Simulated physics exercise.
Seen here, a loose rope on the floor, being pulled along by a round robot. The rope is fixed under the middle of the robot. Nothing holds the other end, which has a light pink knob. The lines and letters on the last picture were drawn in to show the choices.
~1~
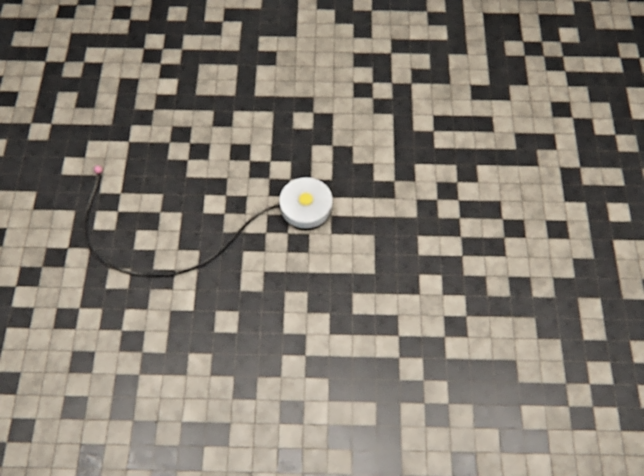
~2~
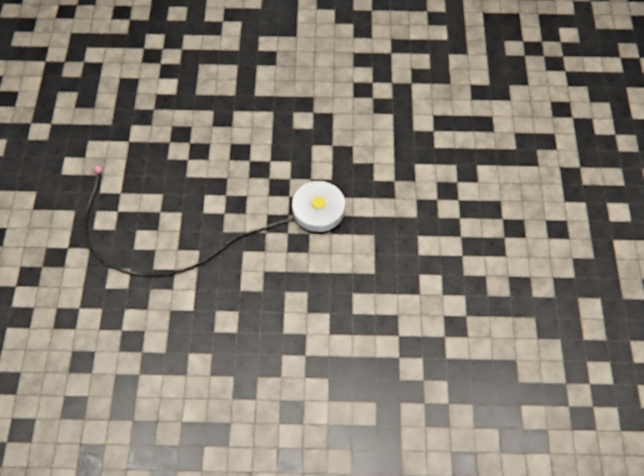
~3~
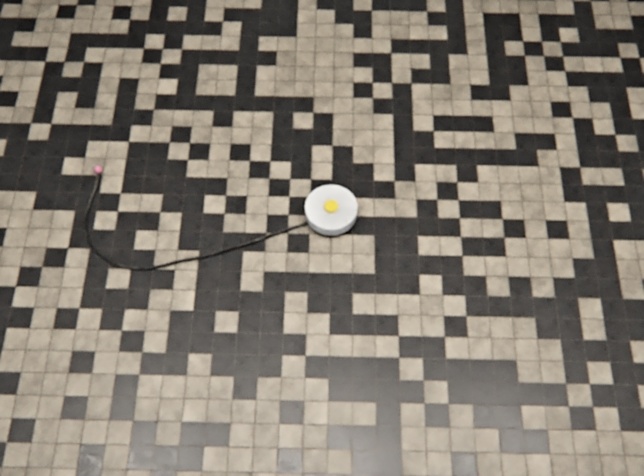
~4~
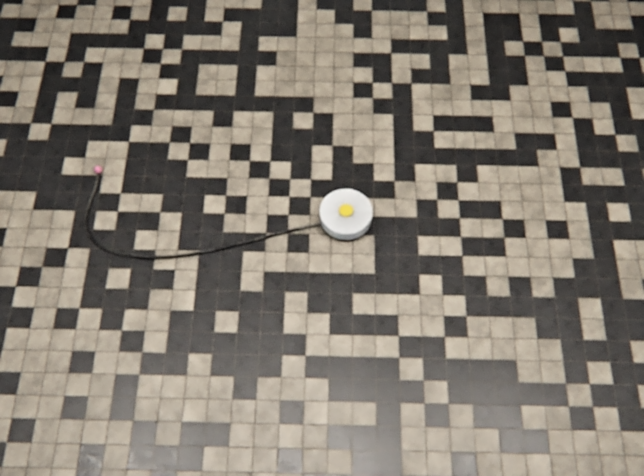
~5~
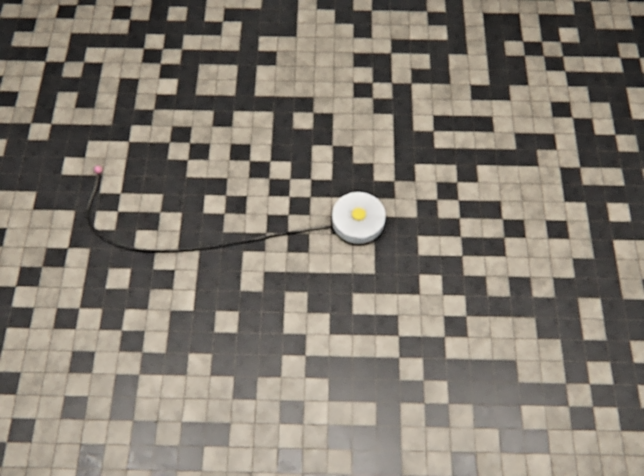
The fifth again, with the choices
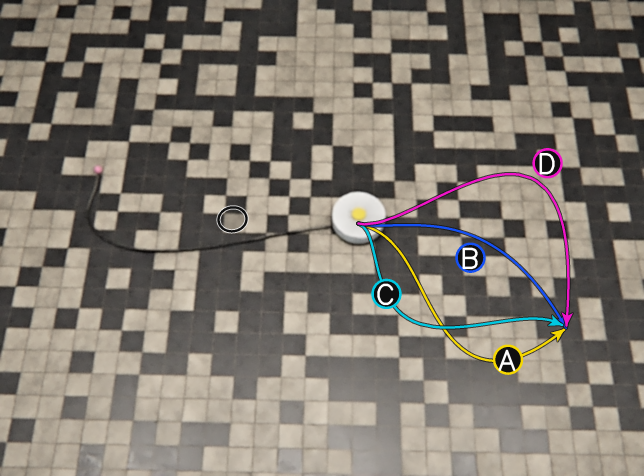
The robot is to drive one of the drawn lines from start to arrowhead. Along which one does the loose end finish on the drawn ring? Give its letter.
B is the one.
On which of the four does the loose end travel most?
Route D.
On the marked copy, A from (358, 223) via (443, 328) to (565, 329); B from (358, 223) via (479, 239) to (566, 328); C from (358, 223) via (420, 324) to (562, 325); D from (358, 223) via (519, 175) to (566, 326); the ring at (233, 219).
Taking B. A third of the way, robot (452, 224), middle of the rope (274, 227), free end (112, 197).
Two thirds of the way, robot (530, 271), middle of the rope (354, 232), free end (186, 213).
When it is over, robot (569, 324), middle of the rope (398, 252), free end (232, 217); the free end is on the ring.
As for the rest, A leaves the free end at (223, 236); C leaves the free end at (217, 241); D leaves the free end at (256, 205).
